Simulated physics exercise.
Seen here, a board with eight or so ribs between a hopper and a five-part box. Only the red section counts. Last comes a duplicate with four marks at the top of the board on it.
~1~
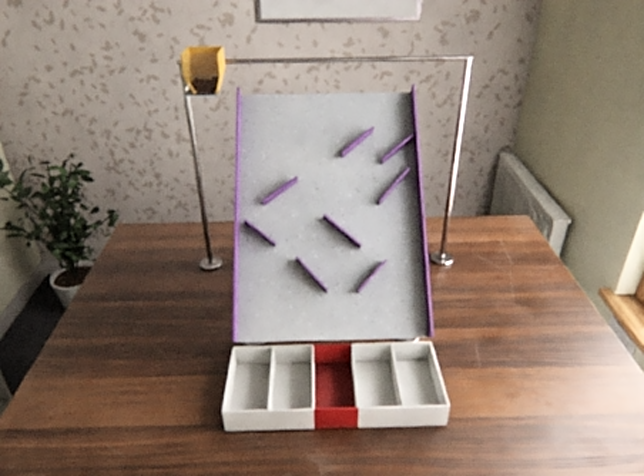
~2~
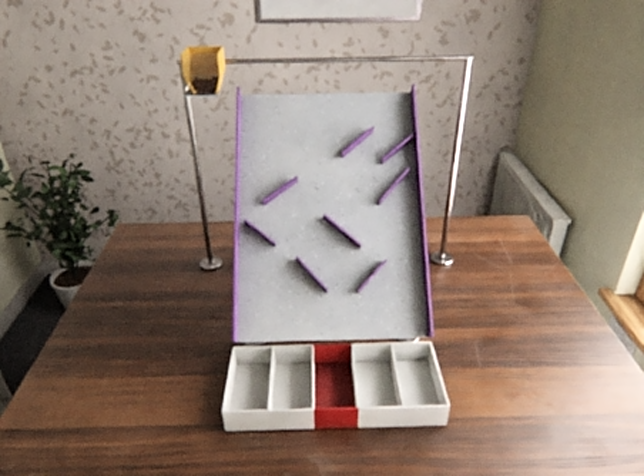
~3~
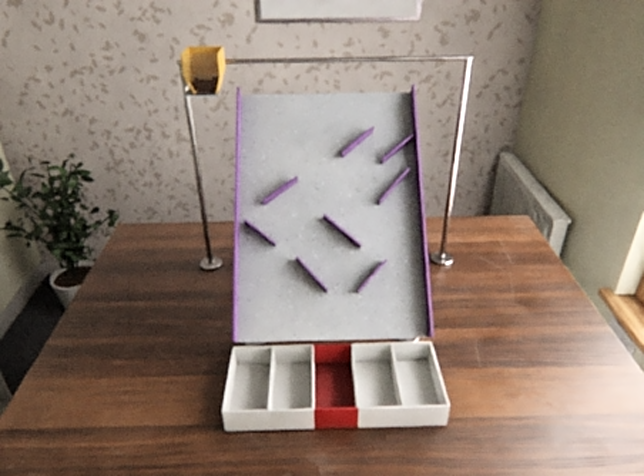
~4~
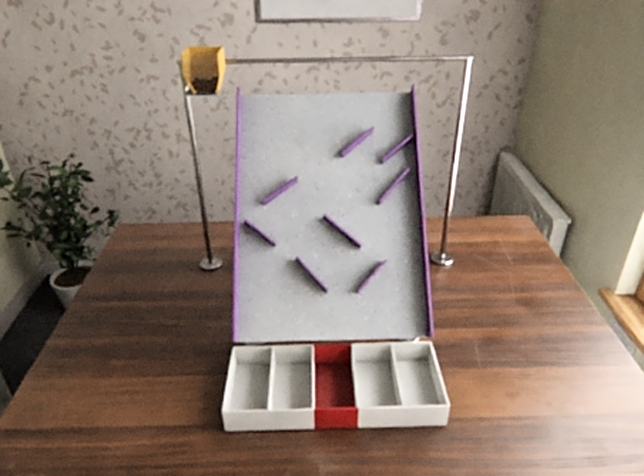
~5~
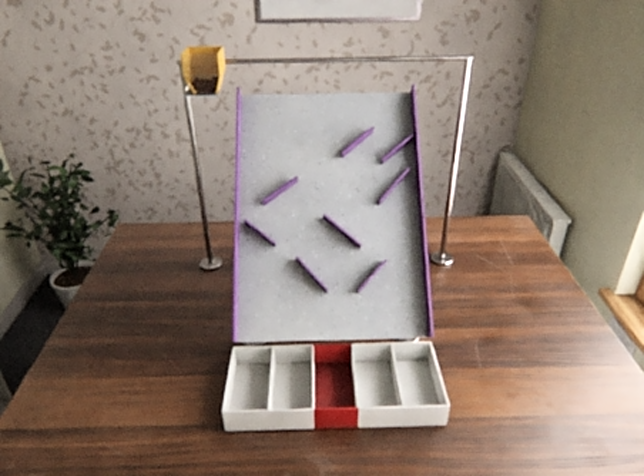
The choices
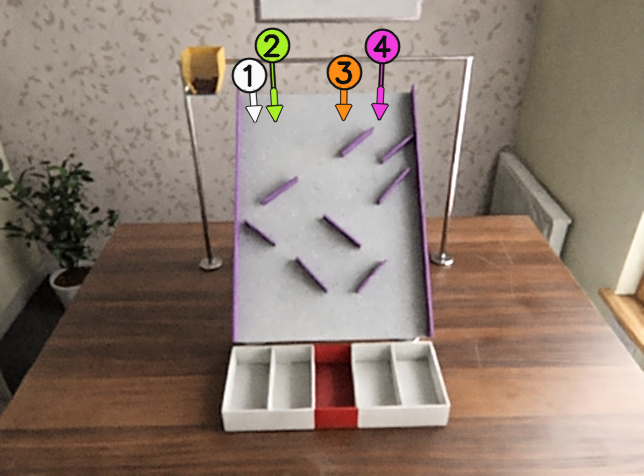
In the video, a yellow hopper holding small dark pieces sits at the upper left of a tilted grey board with purple ribs, above a white five-part box with a red middle section, and nothing visibly moves.
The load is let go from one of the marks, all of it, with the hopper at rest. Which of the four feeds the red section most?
It is 4.
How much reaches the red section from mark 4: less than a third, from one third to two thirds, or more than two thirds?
From one third to two thirds.
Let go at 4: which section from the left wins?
The third from the left.
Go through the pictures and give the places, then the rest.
Hopper (208, 86), allspice berries, door shut, in the first picture.
Ribs (342, 153) to (374, 126), (383, 159) to (414, 134), (263, 201) to (297, 177), in the second picture.
Ribs (380, 201) to (409, 168), (245, 219) to (275, 243), (324, 214) to (361, 245), in the third picture.
Ribs (296, 256) to (328, 290), (359, 291) to (386, 260), in the fourth picture.
Red section (336, 417), number 3 of 5 from the left, in the fifth picture.
On the marked copy, mark 1 meets the board at (254, 116); mark 2 meets the board at (275, 115); mark 3 meets the board at (343, 114); mark 4 meets the board at (379, 113).
With 1, about a tenth in the red section, roughly a third in other sections, roughly half outside the box.
With 2, about a tenth in the red section, roughly a quarter in other sections, about a tenth held on the board, roughly half outside the box.
With 3, roughly a quarter in the red section, roughly half in other sections, roughly a quarter outside the box.
With 4, roughly half in the red section, roughly a quarter in other sections, about a tenth outside the box.
